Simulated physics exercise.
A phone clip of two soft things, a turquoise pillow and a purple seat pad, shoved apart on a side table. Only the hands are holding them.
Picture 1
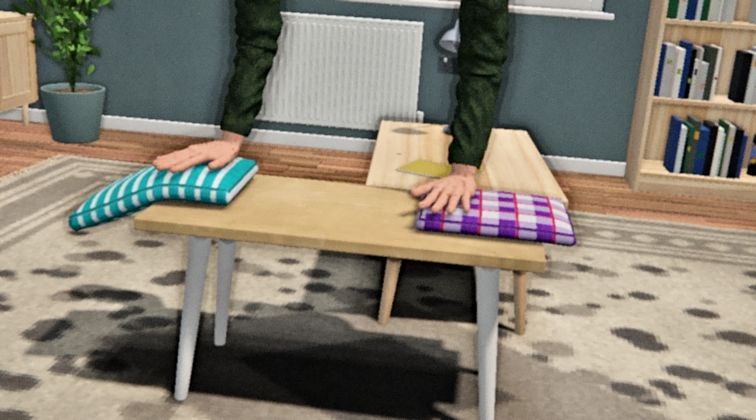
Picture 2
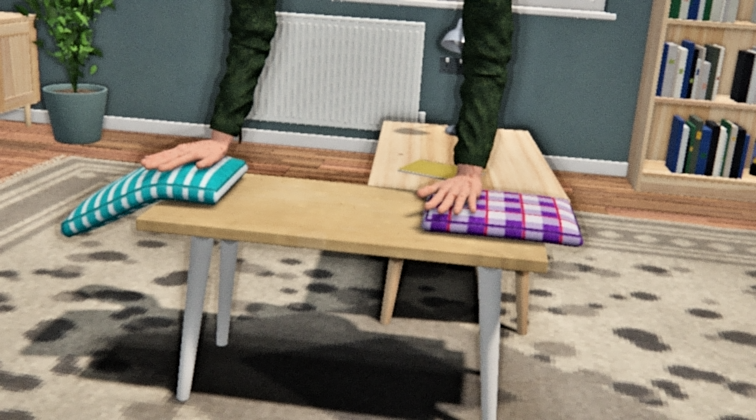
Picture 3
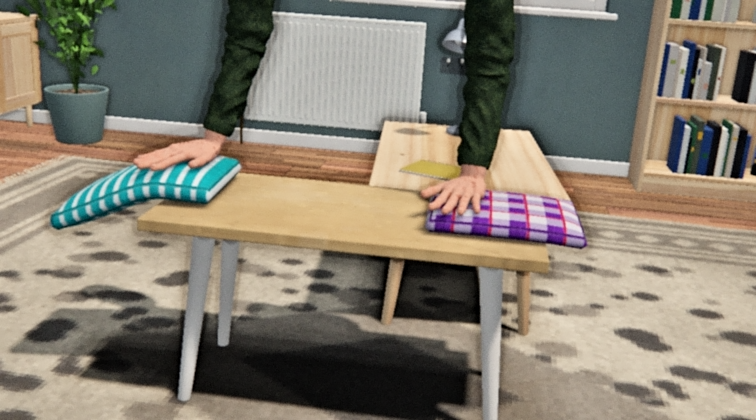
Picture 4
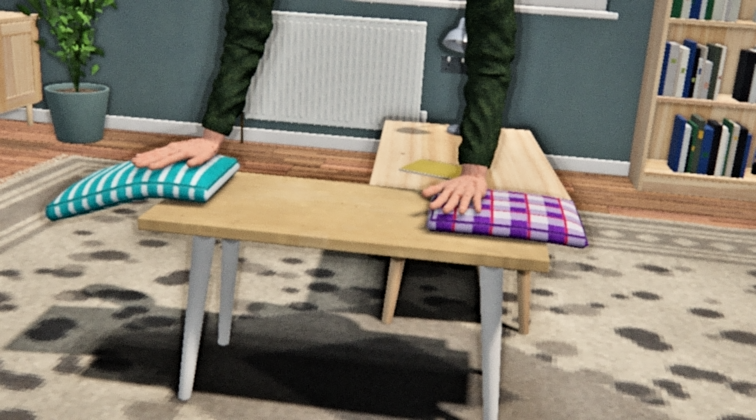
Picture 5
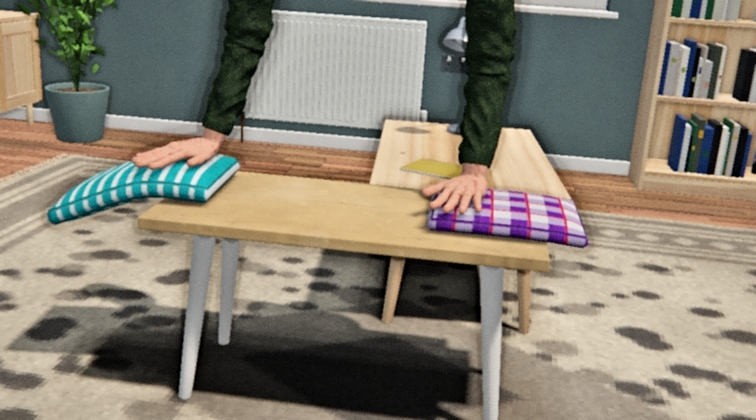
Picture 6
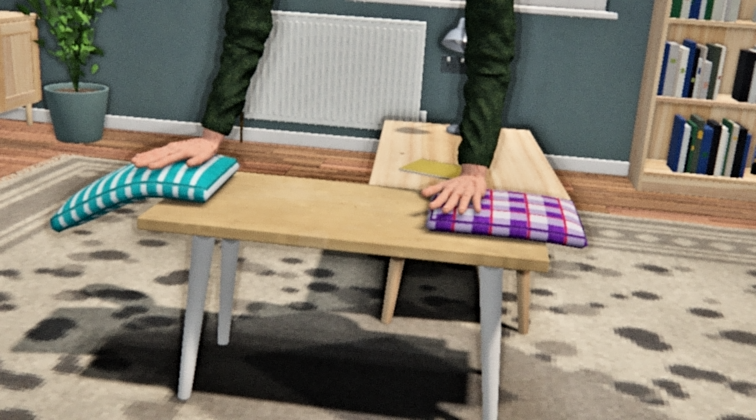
Two hands pressed on a turquoise striped pillow and a purple checked pad at opposite ends of a wooden table, sliding them slightly outward, the pillow farther left, then stayed nearly still.
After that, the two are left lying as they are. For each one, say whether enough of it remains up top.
At the end, turquoise pillow: Off its support; purple seat pad: Supported.
Then, 0.24 s after the last picture, pillow falling near (147, 206); seat pad lying still.
Then, 0.50 s after the last picture, pillow on the floor near (149, 292); seat pad lying still.
Then, 0.76 s after the last picture, pillow on the floor near (142, 326); seat pad lying still.
At rest, pillow on the floor near (138, 340); seat pad lying still. The turquoise pillow slumps off the end and the purple seat pad remains on top.
